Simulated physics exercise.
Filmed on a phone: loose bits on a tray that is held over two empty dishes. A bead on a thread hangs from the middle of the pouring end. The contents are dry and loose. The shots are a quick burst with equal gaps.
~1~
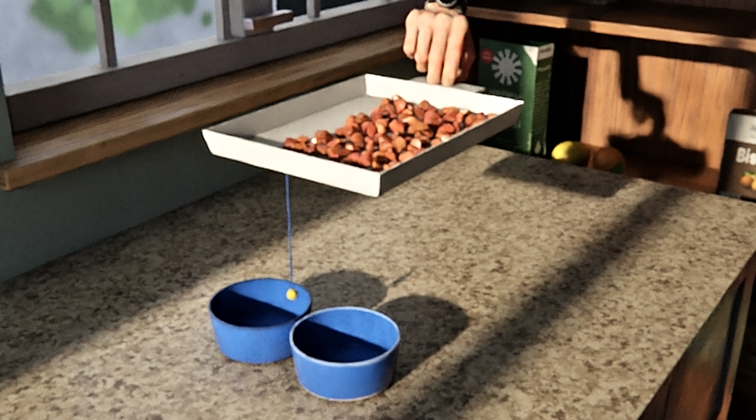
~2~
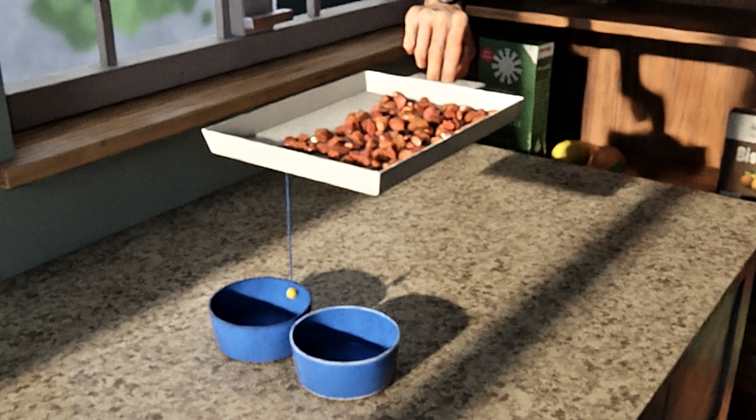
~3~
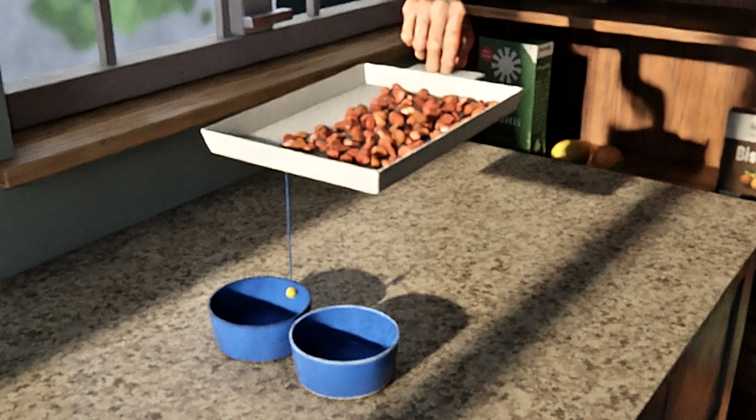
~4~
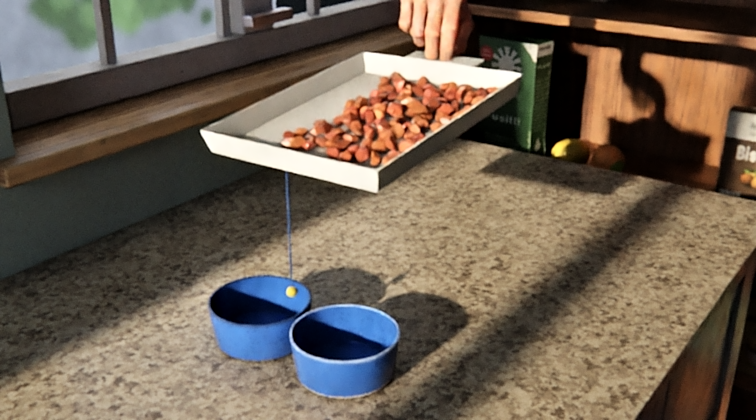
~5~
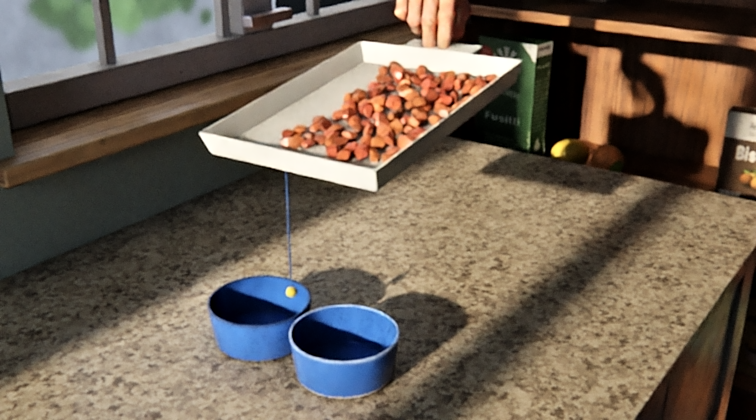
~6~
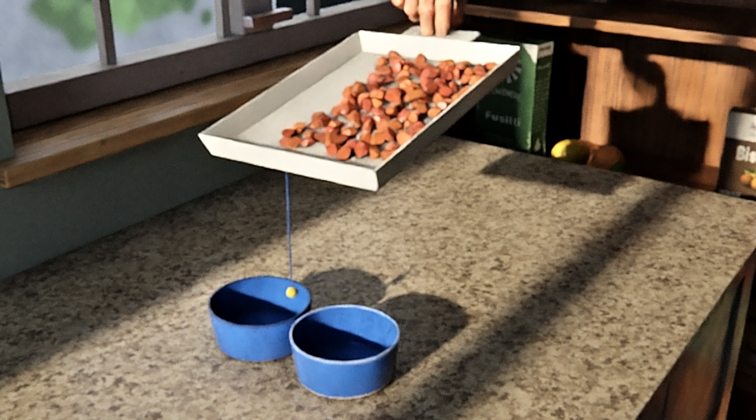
In this clip, a hand gradually raises the far end of a white tray of loose reddish-brown pieces, tilting it above two empty blue dishes on a speckled countertop, while a yellow bead hangs nearly still on a thread.
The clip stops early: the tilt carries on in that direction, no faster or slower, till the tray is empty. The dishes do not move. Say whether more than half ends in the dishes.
Together they catch less than half.
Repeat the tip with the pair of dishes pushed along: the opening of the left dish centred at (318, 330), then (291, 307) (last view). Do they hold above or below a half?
In turn: Under half; not half.
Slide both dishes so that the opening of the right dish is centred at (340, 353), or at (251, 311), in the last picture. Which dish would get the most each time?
At the first place the left-hand dish, at the second the dish on the right.
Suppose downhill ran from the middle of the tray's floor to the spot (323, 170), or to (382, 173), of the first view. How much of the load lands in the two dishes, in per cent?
The first gives 40 %, the second 80 %.
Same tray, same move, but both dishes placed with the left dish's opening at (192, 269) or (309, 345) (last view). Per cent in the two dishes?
The first gives 20 %, the second 30 %.
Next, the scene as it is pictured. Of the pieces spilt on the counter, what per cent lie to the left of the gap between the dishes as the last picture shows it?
Roughly 100 in a hundred.
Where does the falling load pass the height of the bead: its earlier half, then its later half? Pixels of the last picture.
Around (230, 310) and then (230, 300).
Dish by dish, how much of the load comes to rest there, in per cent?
For the left dish some 20 %, for the right dish some 0 %.
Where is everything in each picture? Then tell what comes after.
Corners of the pouring end at (211, 130) and (377, 171), level; middle of the load at (400, 131), bits of crushed brick; left dish at (226, 339); right dish at (312, 375); bead on its thread at (292, 294), in the first frame.
Corners of the pouring end at (211, 129) and (377, 170), level; middle of the load at (400, 128), in the second frame.
Corners of the pouring end at (210, 129) and (376, 169), tipped barely, lowest at the left corner; middle of the load at (399, 123), in the third frame.
Corners of the pouring end at (209, 130) and (375, 167), tipped a little, lowest at the left corner; middle of the load at (398, 114), in the fourth frame.
Corners of the pouring end at (207, 131) and (373, 167), tipped a little, lowest at the left corner; middle of the load at (397, 107), in the fifth frame.
Corners of the pouring end at (207, 133) and (373, 167), tipped a little, lowest at the left corner; middle of the load at (396, 100); left dish at (225, 337); right dish at (311, 373), in the sixth frame.
Soon after the last picture, tray tipped steeply; nearly all on the tray; a stray few in the air.
A little later, tray tipped right over; about a third on the tray; a stray few in the right dish; a small part in the left dish; about a third outside both; about a quarter in the air.
Later still, tray tipped past a quarter turn; a stray few in the right dish; about a quarter in the left dish; most outside both.
At rest, tray tipped past a quarter turn; a stray few in the right dish; about a quarter in the left dish; most outside both.
